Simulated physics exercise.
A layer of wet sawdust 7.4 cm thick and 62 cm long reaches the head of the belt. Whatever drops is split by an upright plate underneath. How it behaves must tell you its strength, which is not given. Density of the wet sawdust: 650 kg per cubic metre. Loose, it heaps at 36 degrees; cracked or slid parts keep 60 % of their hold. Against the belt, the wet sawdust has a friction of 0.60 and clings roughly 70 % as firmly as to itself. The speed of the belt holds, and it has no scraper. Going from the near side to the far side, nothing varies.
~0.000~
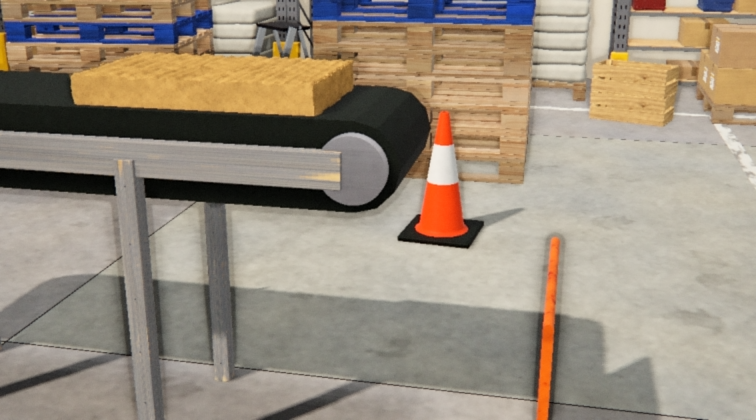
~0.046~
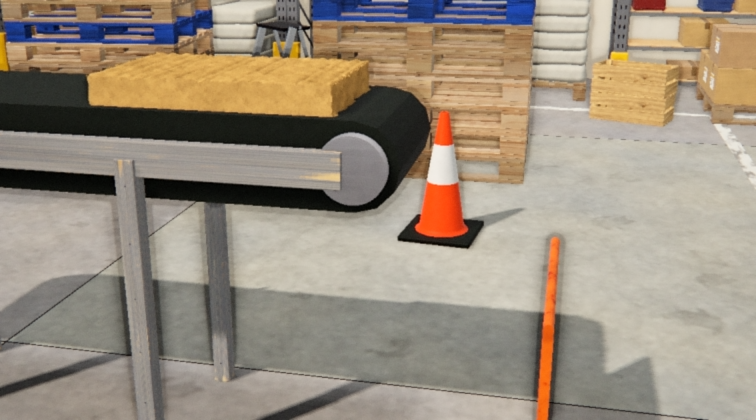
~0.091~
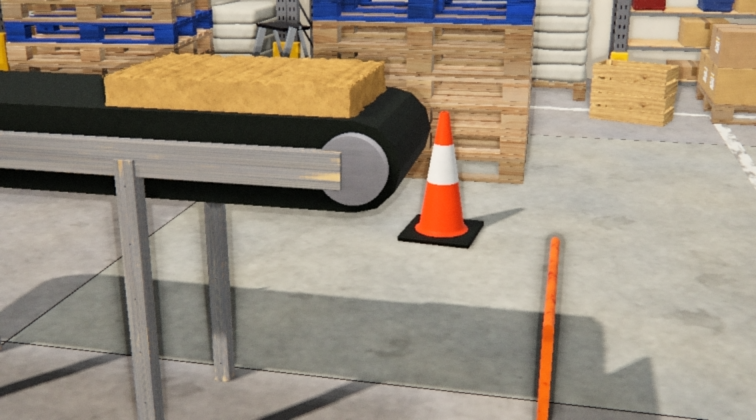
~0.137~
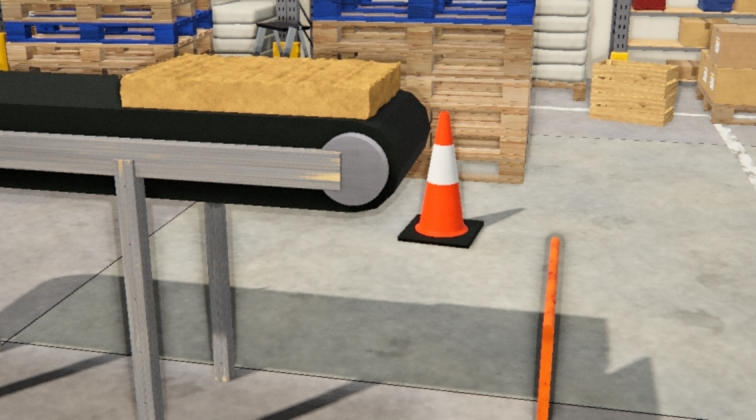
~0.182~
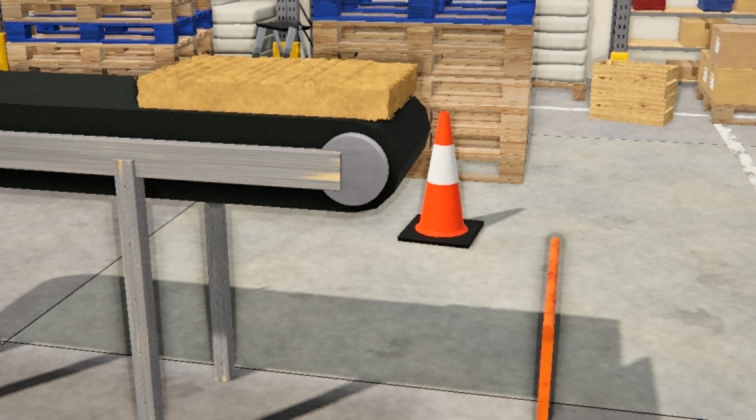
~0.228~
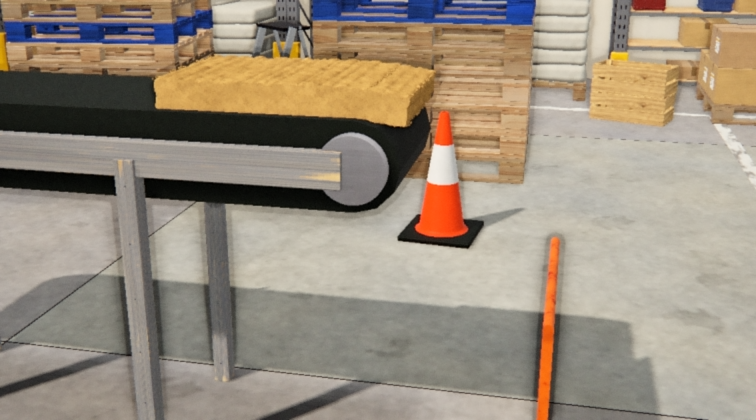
Black conveyor belt carrying a tan slab of material slowly rightward, its front edge moving out past the roller in one piece.
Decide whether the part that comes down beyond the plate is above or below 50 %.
Lower than 50 %.
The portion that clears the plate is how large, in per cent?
Estimate: Some 0 per cent.
After 0.43 s, 0 % is beyond the plate's line.
After 0.68 s, 0 % is beyond the plate's line.
After 0.92 s, 0 % is beyond the plate's line.
After 1.16 s, 0 % is beyond the plate's line.
After 2.37 s, 0 % is beyond the plate's line.
